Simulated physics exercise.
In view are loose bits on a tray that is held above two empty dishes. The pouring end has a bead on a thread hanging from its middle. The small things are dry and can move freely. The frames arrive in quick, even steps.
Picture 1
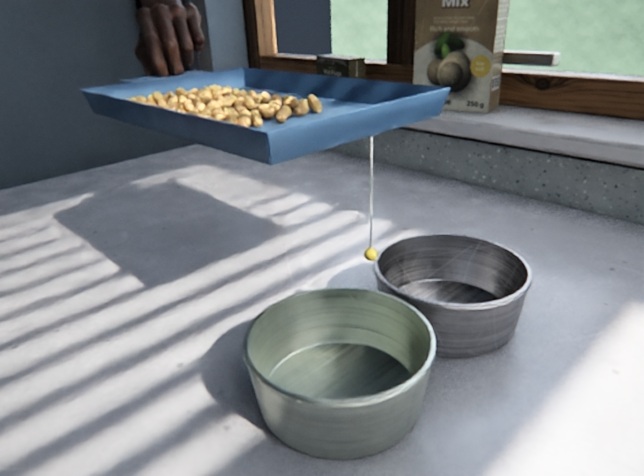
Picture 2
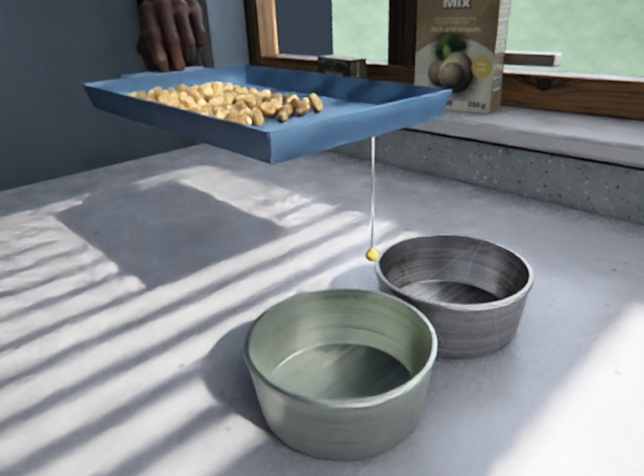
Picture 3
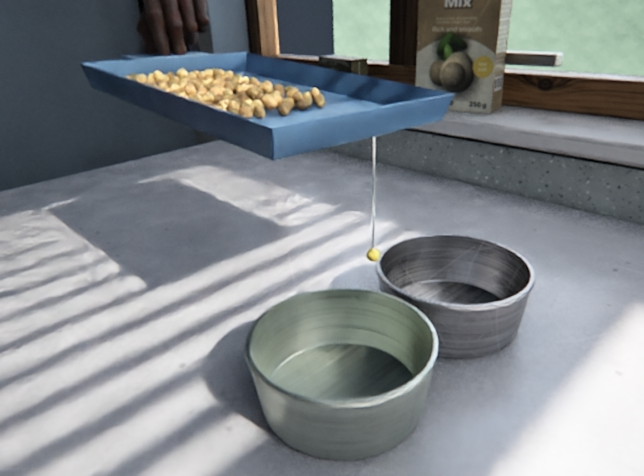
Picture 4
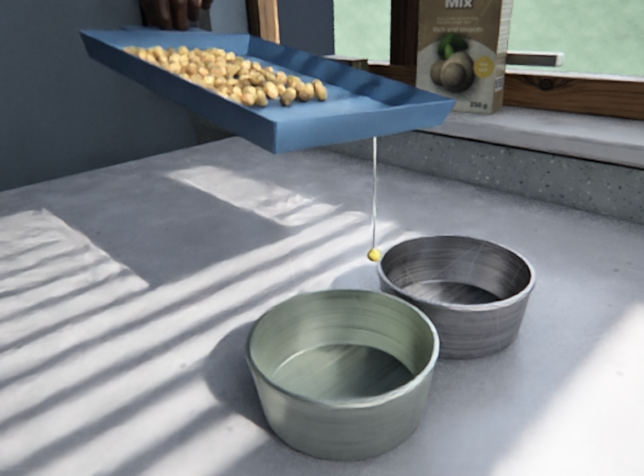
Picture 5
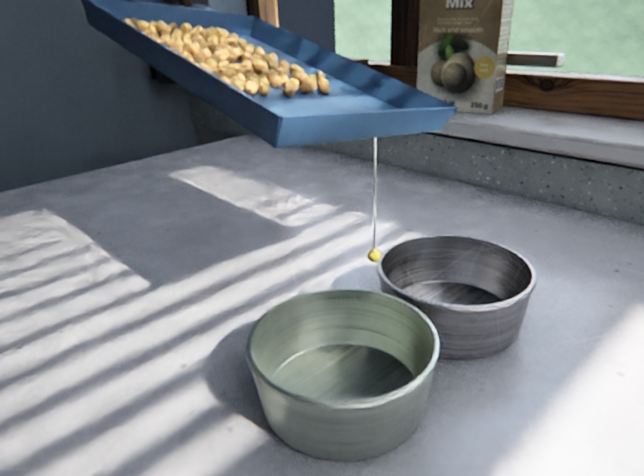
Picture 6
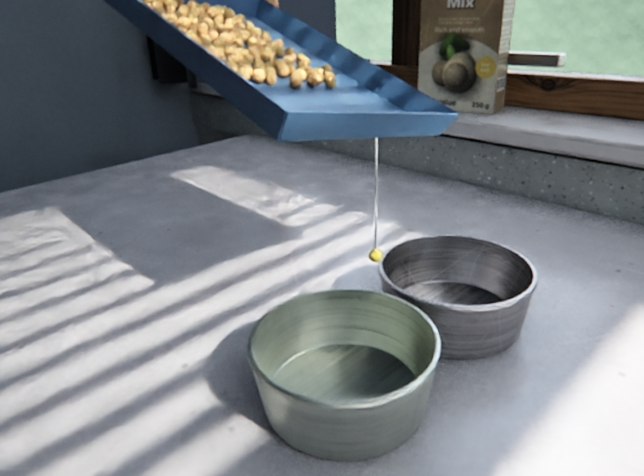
On a sunlit grey counter by a window, a hand holds a blue tray of dried chickpeas above two empty metal dishes, then raises its far end, tilting it steadily while a yellow bead hangs beneath on a thread.
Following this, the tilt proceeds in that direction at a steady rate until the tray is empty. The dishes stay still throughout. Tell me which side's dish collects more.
Looks to me like the dish on the right ends up with more.
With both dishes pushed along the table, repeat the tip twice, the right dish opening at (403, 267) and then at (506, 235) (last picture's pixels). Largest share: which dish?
Case one: The dish at right. Case two: The dish at right.
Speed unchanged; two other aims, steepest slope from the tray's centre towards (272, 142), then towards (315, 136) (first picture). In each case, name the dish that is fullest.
The leftmost dish; the leftmost dish.
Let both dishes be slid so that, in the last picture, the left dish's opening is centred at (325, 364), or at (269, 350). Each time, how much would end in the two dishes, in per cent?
Close to 30 in a hundred, followed by close to 30 in a hundred.
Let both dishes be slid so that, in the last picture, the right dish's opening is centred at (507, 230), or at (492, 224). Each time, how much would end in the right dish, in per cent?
In the first position around 40 percent, in the second around 40 percent.
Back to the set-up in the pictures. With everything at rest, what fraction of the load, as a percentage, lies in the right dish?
I'd put it at some 70 per cent.
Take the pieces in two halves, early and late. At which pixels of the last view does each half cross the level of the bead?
Earlier portion about (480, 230); later portion about (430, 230).
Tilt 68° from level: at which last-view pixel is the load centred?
Mark it at roughly (423, 121) in the final frame.
Shortly afterwards, tray tipped steeply; the bulk on the tray; only a few in the right dish; near a quarter in the air.
Next, tray tipped past a quarter turn; near a third on the tray; near a third in the right dish; near a quarter outside both; only a few in the air.
Some moments later, tray tipped past a quarter turn; near two thirds in the right dish; near a third outside both.
In the end, tray tipped past a quarter turn; none at all in the left dish; near two thirds in the right dish; near a third outside both.
